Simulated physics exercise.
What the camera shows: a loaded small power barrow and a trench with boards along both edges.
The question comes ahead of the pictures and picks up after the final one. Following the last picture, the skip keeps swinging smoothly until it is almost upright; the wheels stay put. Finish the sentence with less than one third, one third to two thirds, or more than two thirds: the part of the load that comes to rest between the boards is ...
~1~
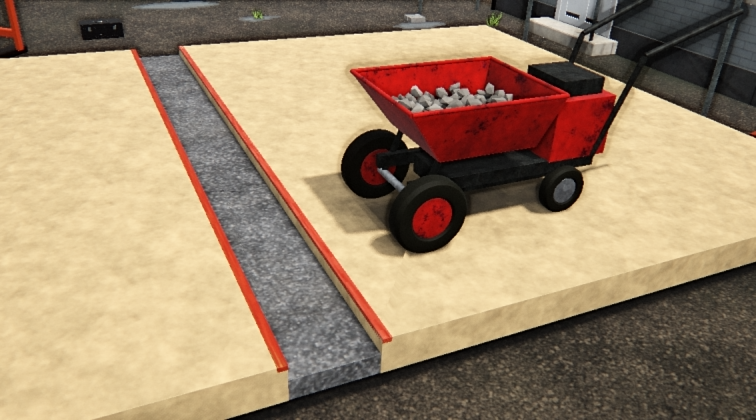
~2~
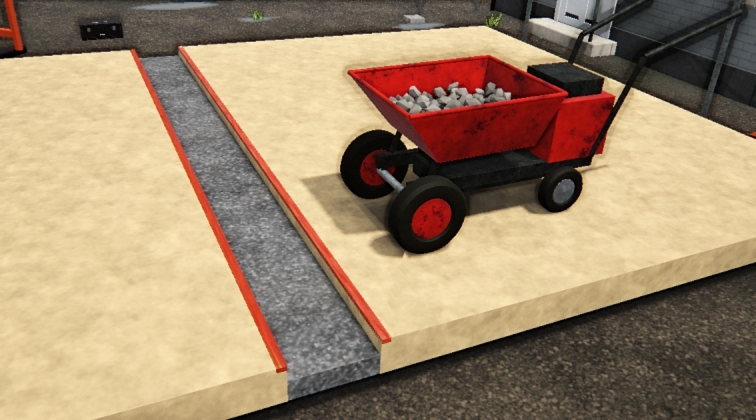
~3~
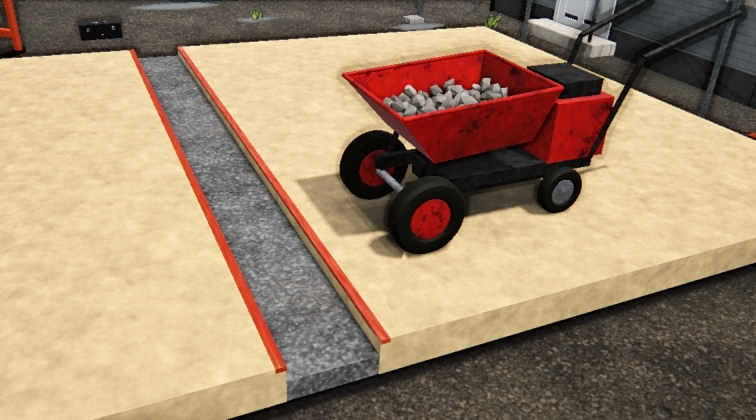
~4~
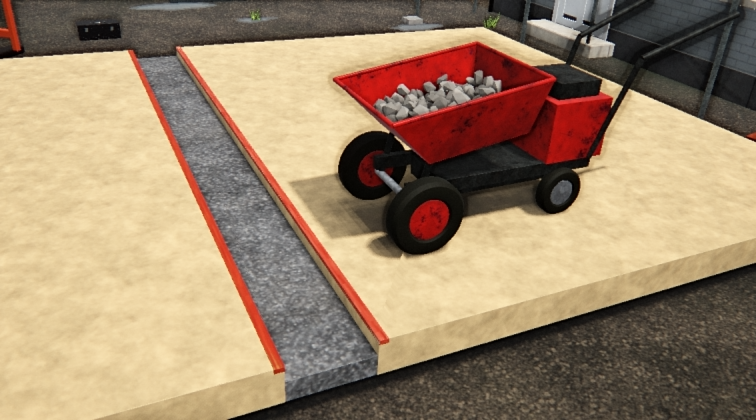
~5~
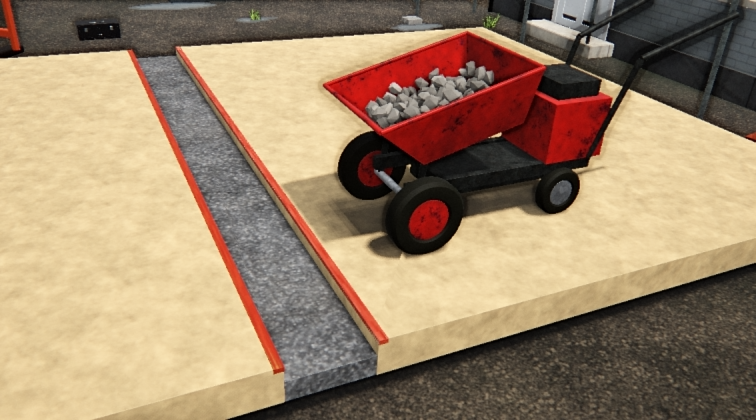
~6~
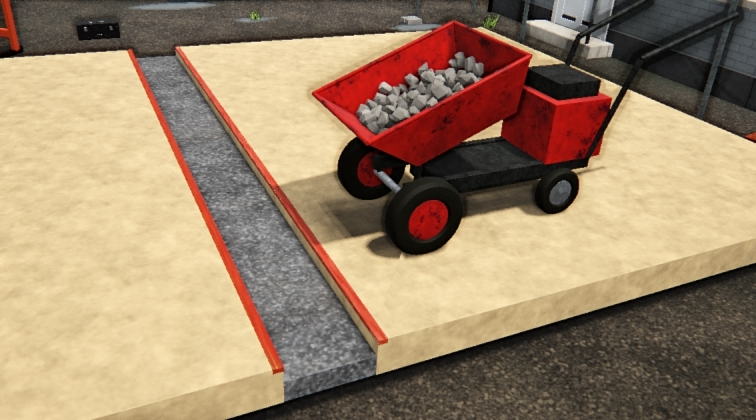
The part between the boards is more than two thirds.
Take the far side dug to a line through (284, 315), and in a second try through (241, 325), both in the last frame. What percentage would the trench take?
I'd expect close to 70 in a hundred and then close to 100 in a hundred.
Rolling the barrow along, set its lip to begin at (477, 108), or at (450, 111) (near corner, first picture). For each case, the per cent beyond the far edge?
That works out to 0 per cent for the first position and 0 per cent for the second.
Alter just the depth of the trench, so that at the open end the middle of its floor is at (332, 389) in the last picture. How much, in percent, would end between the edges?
Estimated share: Approx. 100 per cent.
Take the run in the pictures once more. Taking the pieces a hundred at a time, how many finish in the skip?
That comes to about 0 per cent or so.
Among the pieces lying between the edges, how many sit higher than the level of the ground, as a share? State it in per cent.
About 35 in a hundred.
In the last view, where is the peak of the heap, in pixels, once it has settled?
Estimated top, final frame: Near (261, 237).
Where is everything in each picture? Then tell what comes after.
Lip of the skip at (412, 116), level; top of the load at (460, 109), broken stones; first edge of the trench at (359, 297); far edge at (261, 320), the trench over half as wide as the skip, and shallow for its width, in the first frame.
Lip of the skip at (410, 117), tipped barely; top of the load at (463, 104), in the second frame.
Lip of the skip at (403, 121), tipped barely; top of the load at (462, 100), in the third frame.
Lip of the skip at (393, 126), tipped a little; top of the load at (478, 101), in the fourth frame.
Lip of the skip at (381, 133), tipped clearly; top of the load at (470, 94), in the fifth frame.
Lip of the skip at (368, 143), tipped clearly; top of the load at (461, 77); first edge of the trench at (354, 298); far edge at (256, 322), in the sixth frame.
Soon after the last picture, skip tipped steeply; all in the skip.
A little later, skip tipped right over; most in the skip; about a quarter in or heaped over the trench.
Later still, skip tipped right over; a small part in the skip; most in or heaped over the trench; a small part beyond it.
By the end, skip tipped right over; nearly all in or heaped over the trench; a small part beyond it.
